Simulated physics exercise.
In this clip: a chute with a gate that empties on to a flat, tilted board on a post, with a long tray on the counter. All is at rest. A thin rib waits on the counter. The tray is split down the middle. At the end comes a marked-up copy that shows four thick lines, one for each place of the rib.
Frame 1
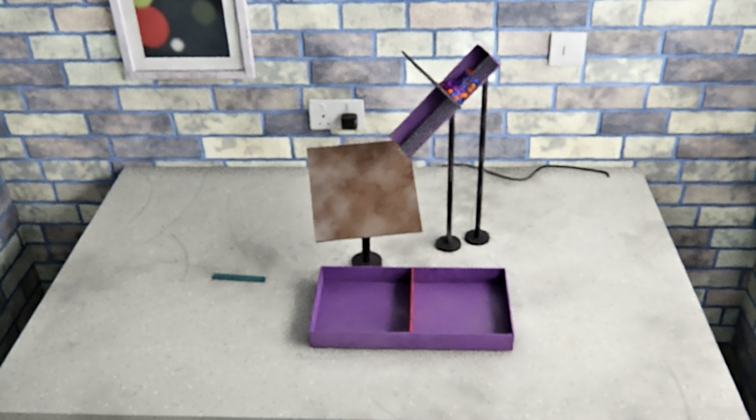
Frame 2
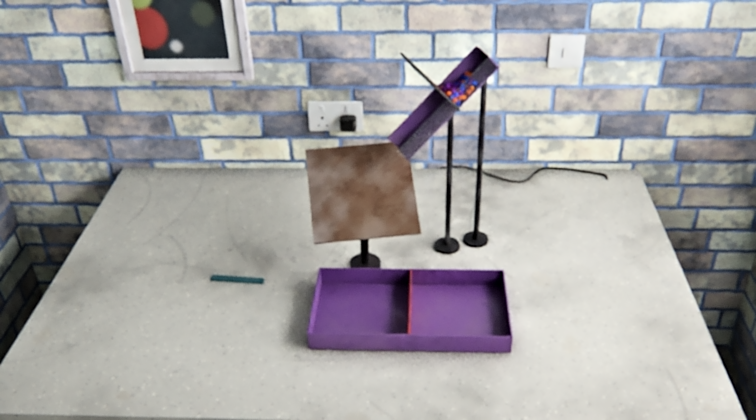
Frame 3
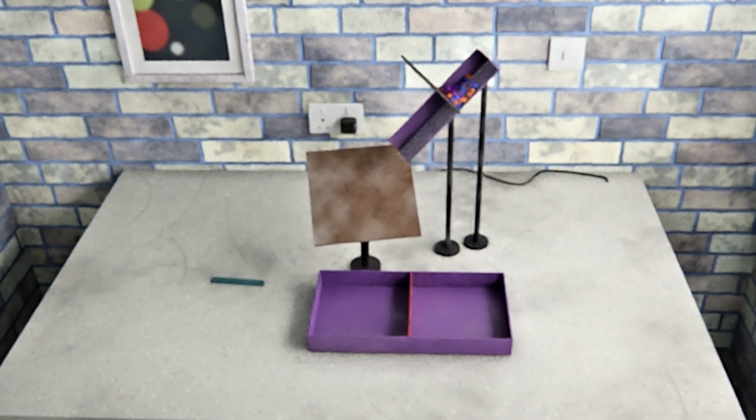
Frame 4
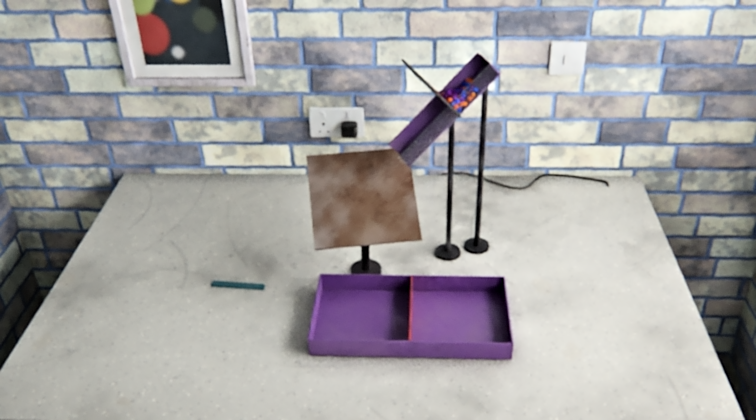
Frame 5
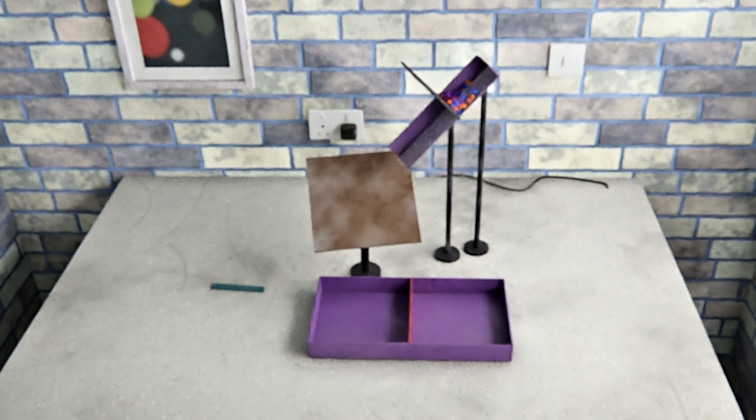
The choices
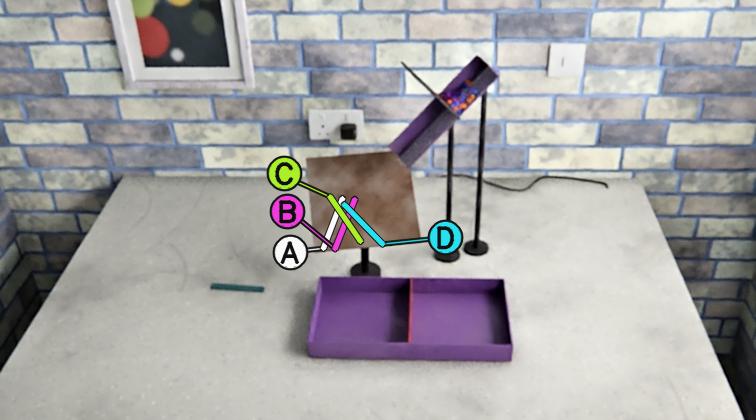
A long, shallow purple tray with a red divider sits at the front of a pale grey counter before a patterned brick wall, seen from slightly above. Behind it stand a tilted brown board on a black post and a raised purple chute holding small colourful pieces, with a thin teal strip at left. The objects stay still while the view tilts up very slightly.
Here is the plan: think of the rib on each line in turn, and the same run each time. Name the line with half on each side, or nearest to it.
Best: D.
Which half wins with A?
More lands on the left.
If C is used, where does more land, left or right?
The left half.
On the marked copy, line A from (342, 198) to (323, 248); line B from (354, 199) to (335, 248); line C from (330, 196) to (360, 241); line D from (344, 204) to (382, 244).
Choosing A, of what is caught, every piece in the left half, not one piece in the right.
Choosing B, of what is caught, every piece in the left half, not one piece in the right.
Choosing C, of what is caught, almost all in the left half, just a few in the right.
Choosing D, of what is caught, roughly a third in the left half, roughly two thirds in the right.
